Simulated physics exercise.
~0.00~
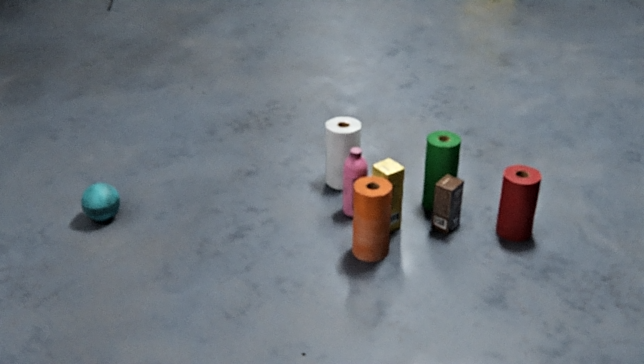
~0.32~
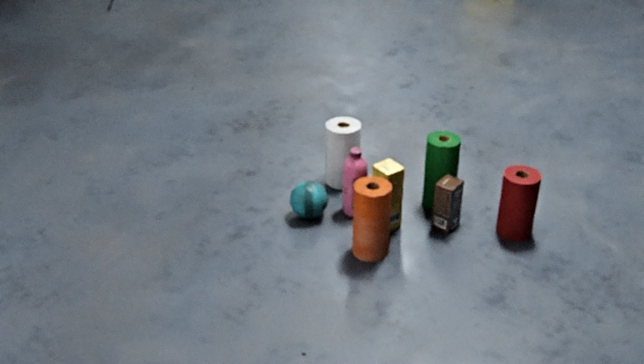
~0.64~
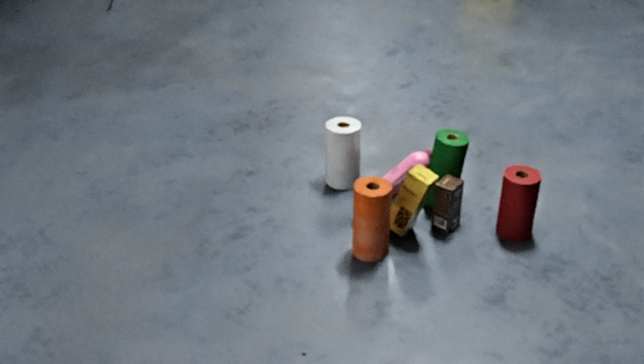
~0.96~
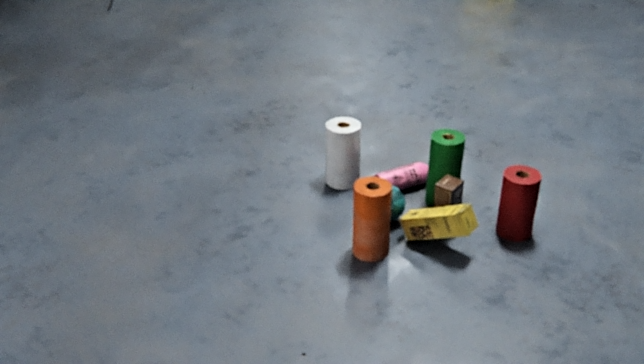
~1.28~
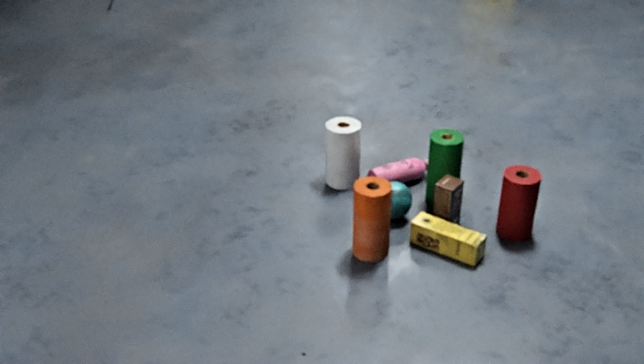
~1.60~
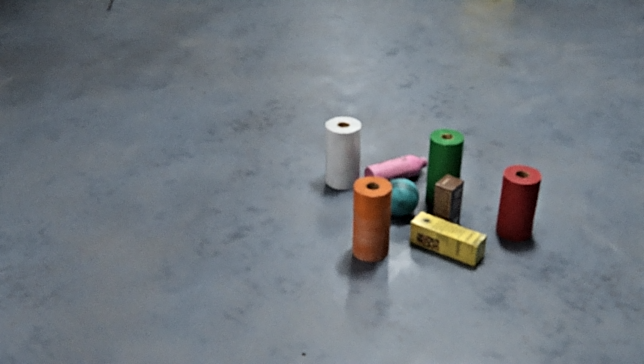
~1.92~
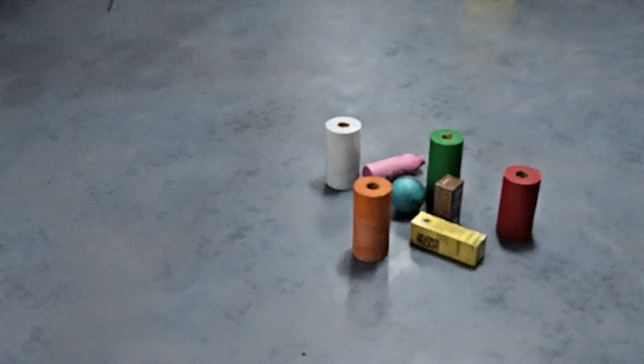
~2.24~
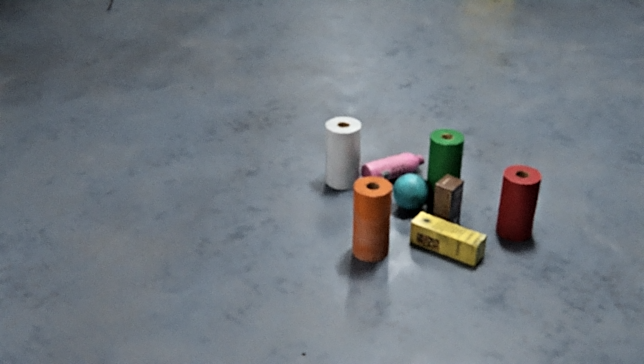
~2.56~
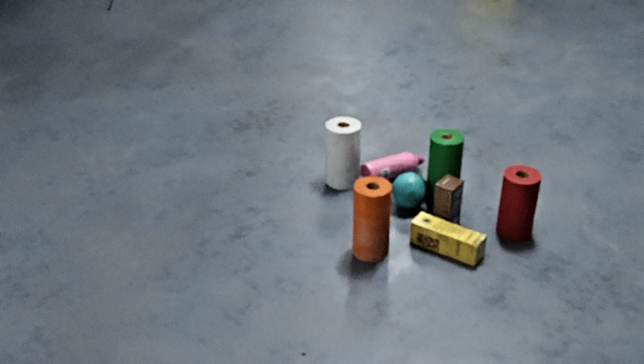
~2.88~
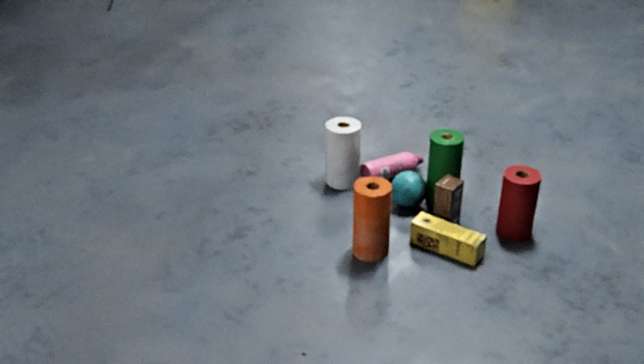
A turquoise ball sits at the left on a mottled grey floor, seen from above by a still camera, with a loose cluster of objects to the right. White, green, orange and red rolls stand around a pink bottle, a yellow carton and a small brown carton. The ball rolls right into the group, and the bottle and yellow carton tip over as the green roll leans slightly. The yellow carton drops on its side at the front, while the ball emerges behind the orange roll and drifts right. It ends between the fallen bottle and brown carton, with all four rolls upright.
